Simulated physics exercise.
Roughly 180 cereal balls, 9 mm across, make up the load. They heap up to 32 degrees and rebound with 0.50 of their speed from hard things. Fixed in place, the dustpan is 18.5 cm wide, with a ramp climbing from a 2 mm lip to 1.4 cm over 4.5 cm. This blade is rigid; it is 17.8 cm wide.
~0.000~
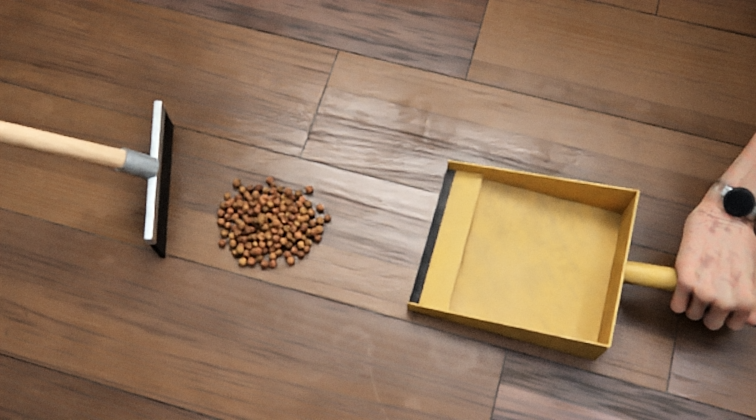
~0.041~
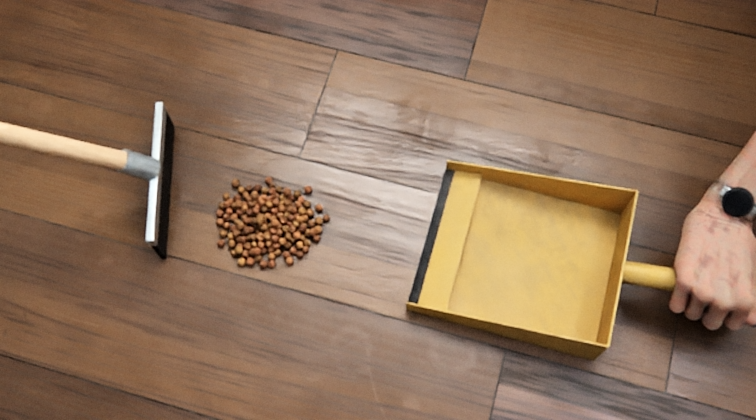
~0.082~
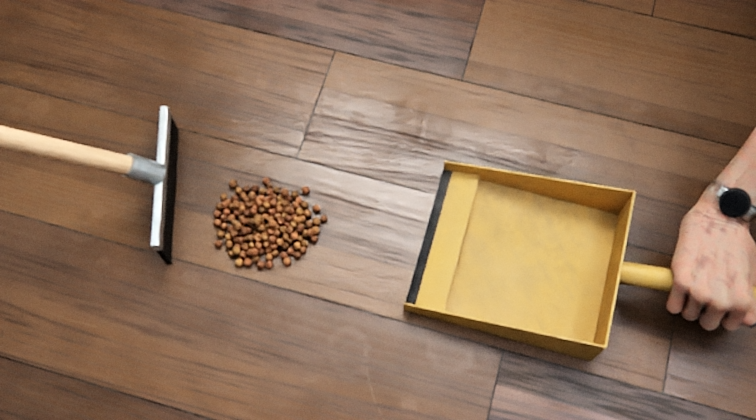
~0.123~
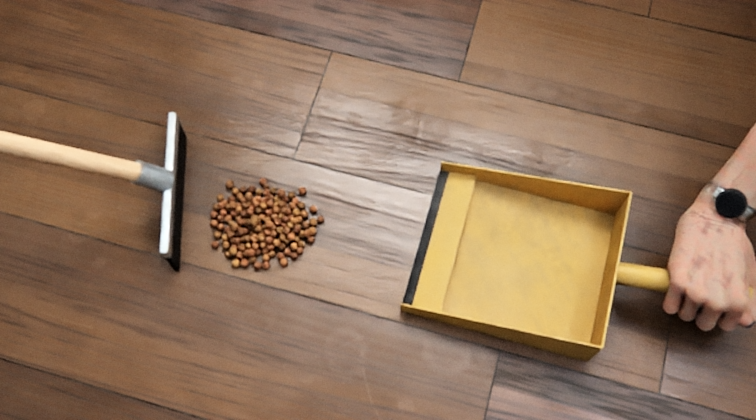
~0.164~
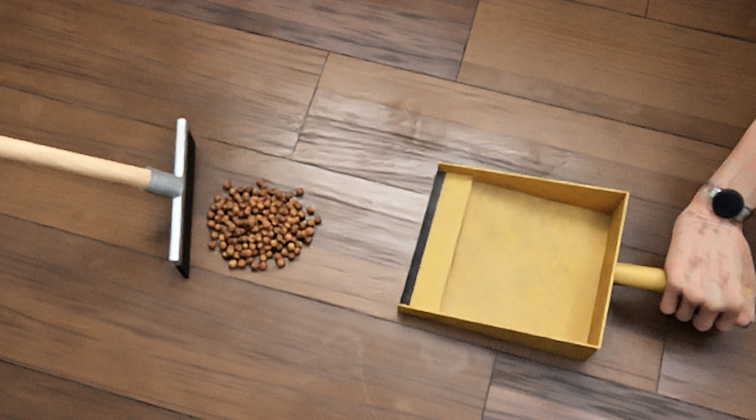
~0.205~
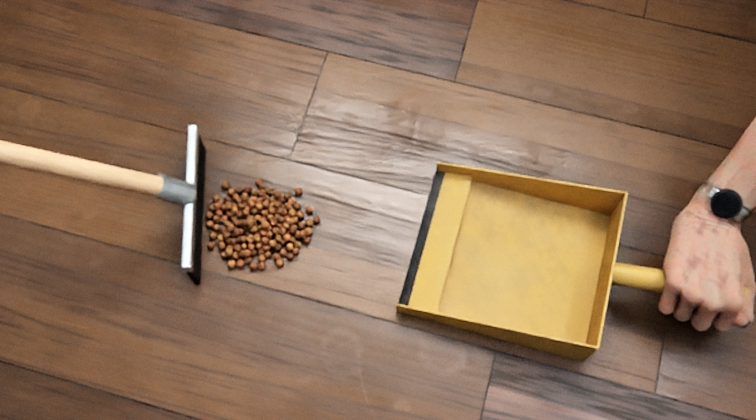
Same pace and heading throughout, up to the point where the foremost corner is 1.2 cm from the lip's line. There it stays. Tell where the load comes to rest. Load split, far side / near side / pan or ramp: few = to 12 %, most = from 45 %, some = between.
Split - far side: Few, near side: Some, pan: Few.
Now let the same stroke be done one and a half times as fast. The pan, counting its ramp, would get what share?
Share: Close to 5 %.
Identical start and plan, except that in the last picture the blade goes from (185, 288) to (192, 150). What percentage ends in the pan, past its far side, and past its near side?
Pan 0 % / far 0 % / near 20 %.
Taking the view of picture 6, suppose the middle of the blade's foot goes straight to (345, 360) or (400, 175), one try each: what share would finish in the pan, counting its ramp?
I'd expect about 0 percent, then about 20 percent.
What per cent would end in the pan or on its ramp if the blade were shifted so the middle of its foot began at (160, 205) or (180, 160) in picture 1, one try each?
0 and 10 per cent, roughly.
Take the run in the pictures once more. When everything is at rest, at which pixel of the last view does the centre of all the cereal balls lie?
Once everything settles, the centre is around (390, 249).
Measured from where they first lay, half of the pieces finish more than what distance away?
I'd put it near 16 cm.
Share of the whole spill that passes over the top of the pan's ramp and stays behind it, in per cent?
Around 0 percent.
Then, at 0.47 s, middle of the blade 15 cm from the lip; 0 % over the lip, far side 0 %, near side 10 %.
Then, at 0.64 s, middle of the blade 8 cm from the lip; 0 % over the lip, far side 0 %, near side 15 %.
After 0.94 s, middle of the blade 4 cm from the lip; 0 % over the lip, far side 0 %, near side 20 %.
At rest (1.2 s), far side 0 %, near side 20 %, pan 0 %, in front of the lip or behind the blade 80 %.
